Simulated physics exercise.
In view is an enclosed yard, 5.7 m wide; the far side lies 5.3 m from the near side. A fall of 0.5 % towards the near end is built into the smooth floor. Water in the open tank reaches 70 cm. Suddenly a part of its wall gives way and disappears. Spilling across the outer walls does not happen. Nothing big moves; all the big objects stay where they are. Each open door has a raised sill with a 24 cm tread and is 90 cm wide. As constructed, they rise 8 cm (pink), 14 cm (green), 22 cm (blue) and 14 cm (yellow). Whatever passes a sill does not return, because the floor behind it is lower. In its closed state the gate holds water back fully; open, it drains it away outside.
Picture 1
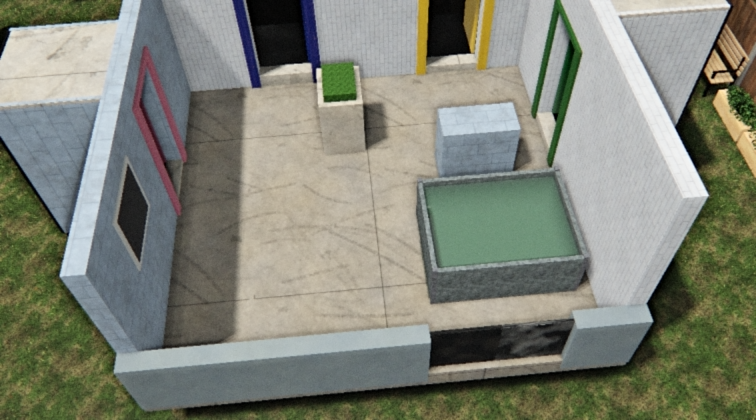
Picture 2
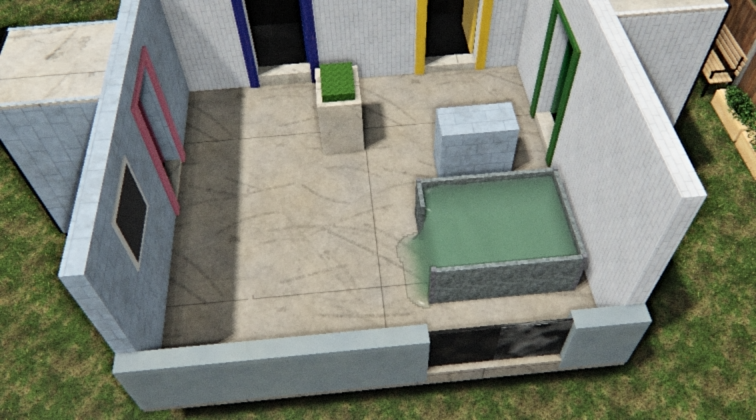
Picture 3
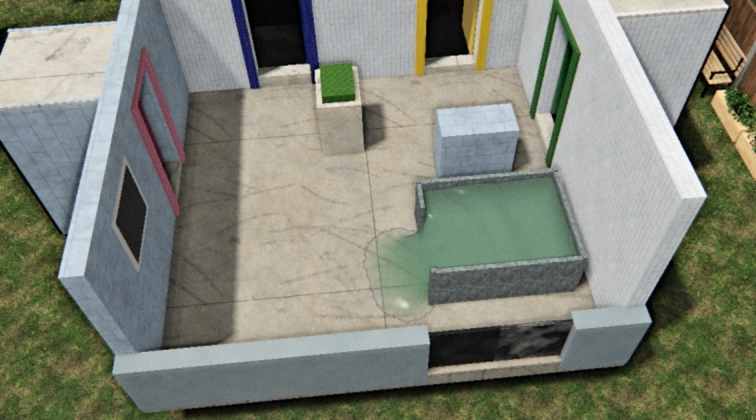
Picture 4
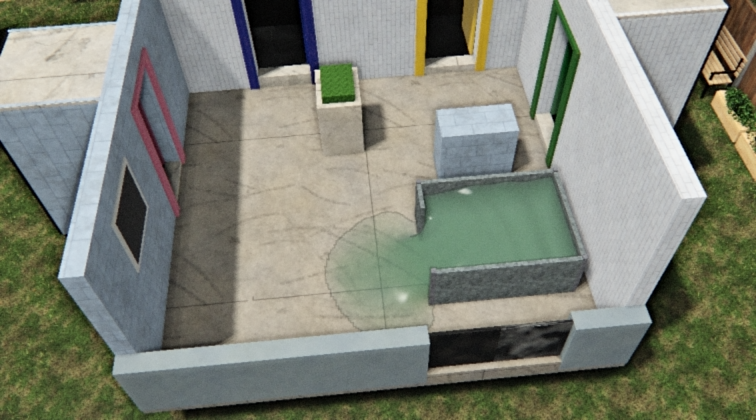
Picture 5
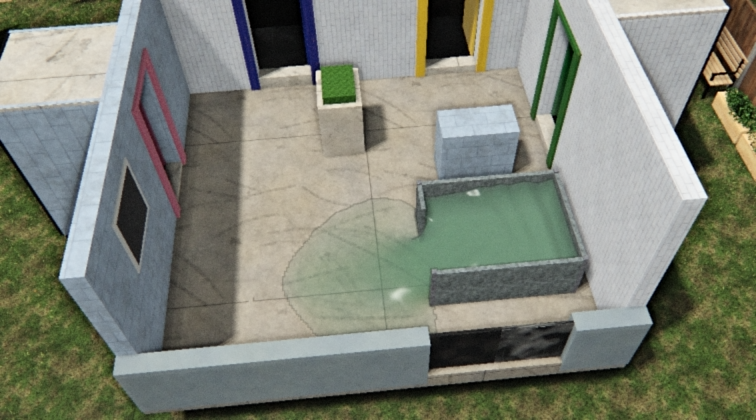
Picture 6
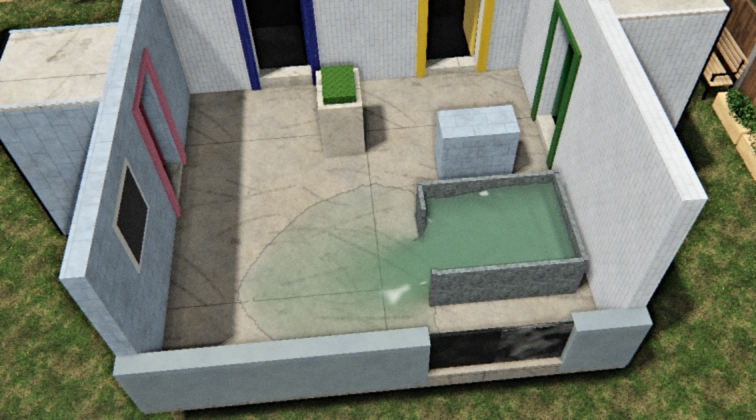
Green water pouring through a gap in a stone tank's left side, spreading in a widening sheet across a walled yard's floor.
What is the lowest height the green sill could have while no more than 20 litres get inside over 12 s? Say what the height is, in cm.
5.5 cm.
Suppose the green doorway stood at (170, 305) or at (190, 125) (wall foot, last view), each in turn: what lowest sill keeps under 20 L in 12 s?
Roughly 23 cm for the first and 11.0 cm for the second.
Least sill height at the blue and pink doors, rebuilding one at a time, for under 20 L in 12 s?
About 12.0 cm at blue and 9.5 cm at pink.
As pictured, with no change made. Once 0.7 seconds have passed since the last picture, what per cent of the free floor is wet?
Roughly 40 percent of the floor is wet.
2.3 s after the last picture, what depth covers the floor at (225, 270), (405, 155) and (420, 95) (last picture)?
Approx. 20 / 0 / 0 cm.
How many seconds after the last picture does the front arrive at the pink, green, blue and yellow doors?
Pink = 1.0 s, green = 6.0 s, blue = 3.0 s, yellow = 4.5 s.
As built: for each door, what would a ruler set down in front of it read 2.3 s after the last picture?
Pink door 13 cm, green door 0 cm, blue door 0 cm, yellow door 0 cm.
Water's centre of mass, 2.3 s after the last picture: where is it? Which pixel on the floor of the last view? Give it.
My guess is close to (331, 264).
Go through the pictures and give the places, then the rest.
In the first frame, the open tank at (498, 221) is whole and still, 70 cm deep; the green door at (554, 92) is dry.
In the second frame, water pours out at (429, 260) and has run 0.3 m, to (402, 250); about 6 cm deep outside, 70 cm at the back.
In the third frame, the front is at (376, 283), 0.7 m from the gap at (429, 262); 0.8 m2 of floor is wet, 70 cm left at the back.
In the fourth frame, the gap is at (429, 263), the front 1.3 m out at (332, 280); the back of the open tank holds 69 cm.
In the fifth frame, water pours out at (429, 264) and has run 1.9 m, to (293, 296); about 5 cm deep outside, 60 cm at the back.
In the sixth frame, the front is at (249, 300), 2.5 m from the gap at (429, 264); 5.0 m2 of floor is wet, 59 cm left at the back; 2.5 m in a straight line remain to the green door at (553, 94).
Then, 0.7 s after the last picture water covers 40 % of the floor, deepest (42 cm) near (160, 383); it has not reached the green door.
Then, 2.3 s after the last picture water covers 50 % of the floor, deepest (28 cm) near (233, 350); it has not reached the green door.
Then, 11.3 s after the last picture water covers 100 % of the floor, deepest (10 cm) near (160, 383); 9 cm at the green door, 0 litres in over its 14 cm sill.
At the green door as built, the water peaked near 11 cm, 6.9 s after the last picture.
With a sill of 4.5 cm, 29 litres would have come in within the 12 s; with 6 cm, 13 litres. So under 20 litres takes about 5.5 cm.
